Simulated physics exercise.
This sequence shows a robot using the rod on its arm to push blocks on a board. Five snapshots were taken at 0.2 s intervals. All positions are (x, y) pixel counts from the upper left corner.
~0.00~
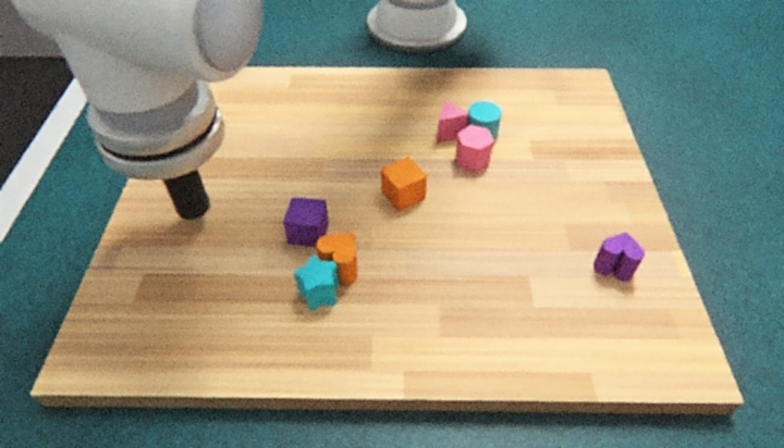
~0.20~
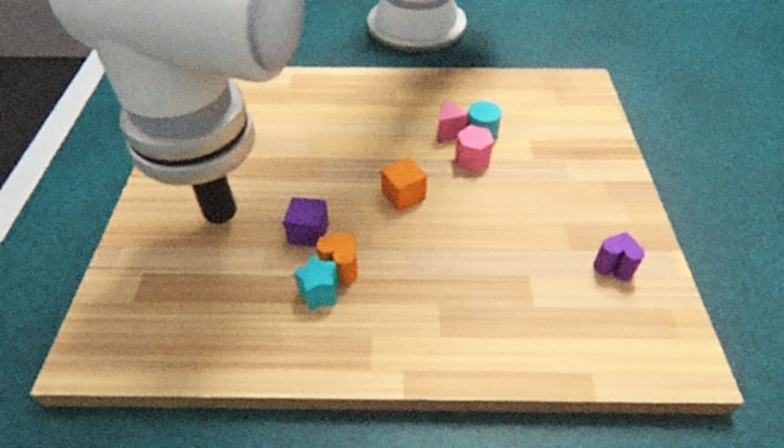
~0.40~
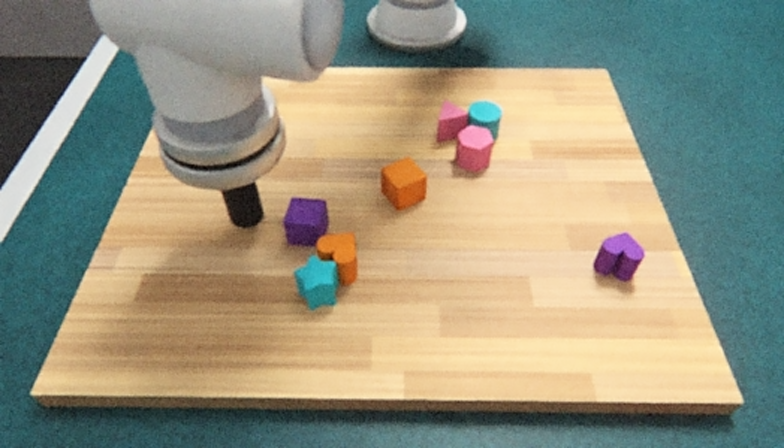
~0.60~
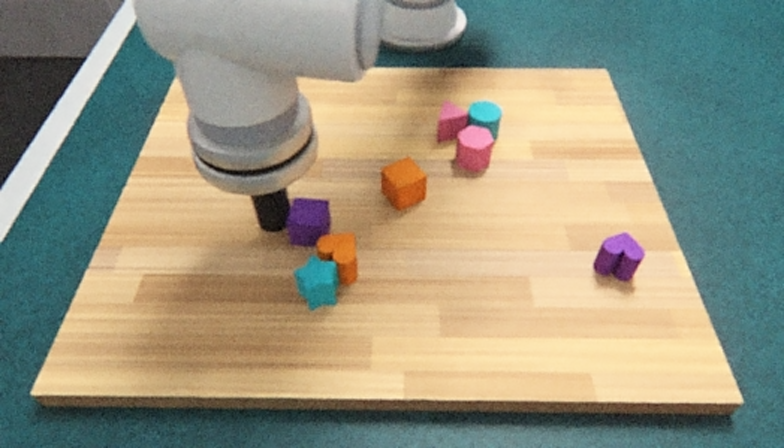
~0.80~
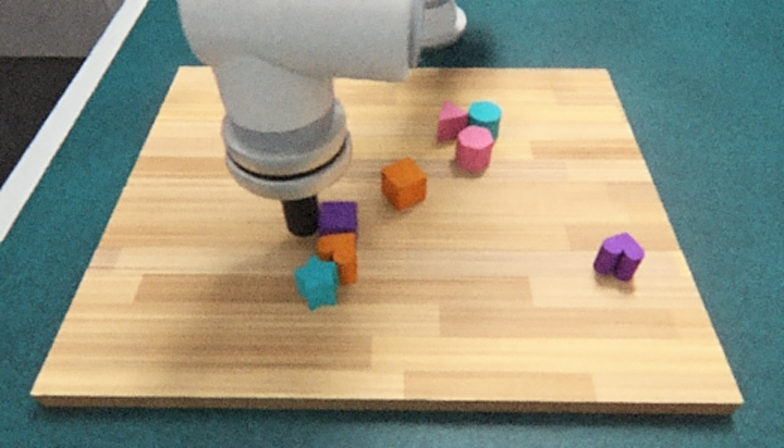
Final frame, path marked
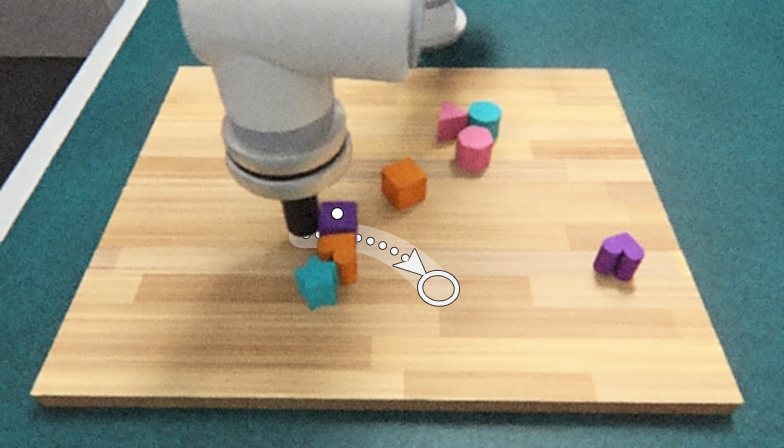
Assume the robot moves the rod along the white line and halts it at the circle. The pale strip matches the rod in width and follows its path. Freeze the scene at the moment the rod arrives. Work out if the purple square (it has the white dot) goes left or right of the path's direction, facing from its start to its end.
Over to the left.
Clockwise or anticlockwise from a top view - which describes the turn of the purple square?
From above, it turns counterclockwise.
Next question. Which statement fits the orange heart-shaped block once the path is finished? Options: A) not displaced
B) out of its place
The correct letter is A.
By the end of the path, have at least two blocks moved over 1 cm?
I believe not.
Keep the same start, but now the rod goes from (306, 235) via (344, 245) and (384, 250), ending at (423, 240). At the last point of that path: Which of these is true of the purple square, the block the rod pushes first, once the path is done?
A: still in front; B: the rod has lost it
(A)
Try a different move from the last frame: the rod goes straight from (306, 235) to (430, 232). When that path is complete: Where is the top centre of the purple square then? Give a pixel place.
Just about (468, 218).
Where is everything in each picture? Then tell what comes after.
The first picture shows tip of the rod at (194, 208), middles of tops, purple square at (305, 211), orange heart-shaped block at (339, 246).
The second picture shows rod at (220, 212), nothing pushed.
The third picture shows rod at (247, 216), nothing pushed.
The fourth picture shows rod at (275, 220), purple square at (307, 211).
The fifth picture shows rod at (304, 224), purple square at (337, 214), orange heart-shaped block at (339, 246).
The line goes from (306, 235) through (356, 238) and (402, 256) to (439, 288); the dot is on the purple square.
On the path given first. One third of the way, rod at (356, 227); purple square at (391, 217).
Two thirds of the way, rod at (403, 246); purple square at (438, 224), turned 35° anticlockwise.
At the end, rod at (440, 278); purple square at (443, 225), turned 40° anticlockwise; orange heart-shaped block unmoved.
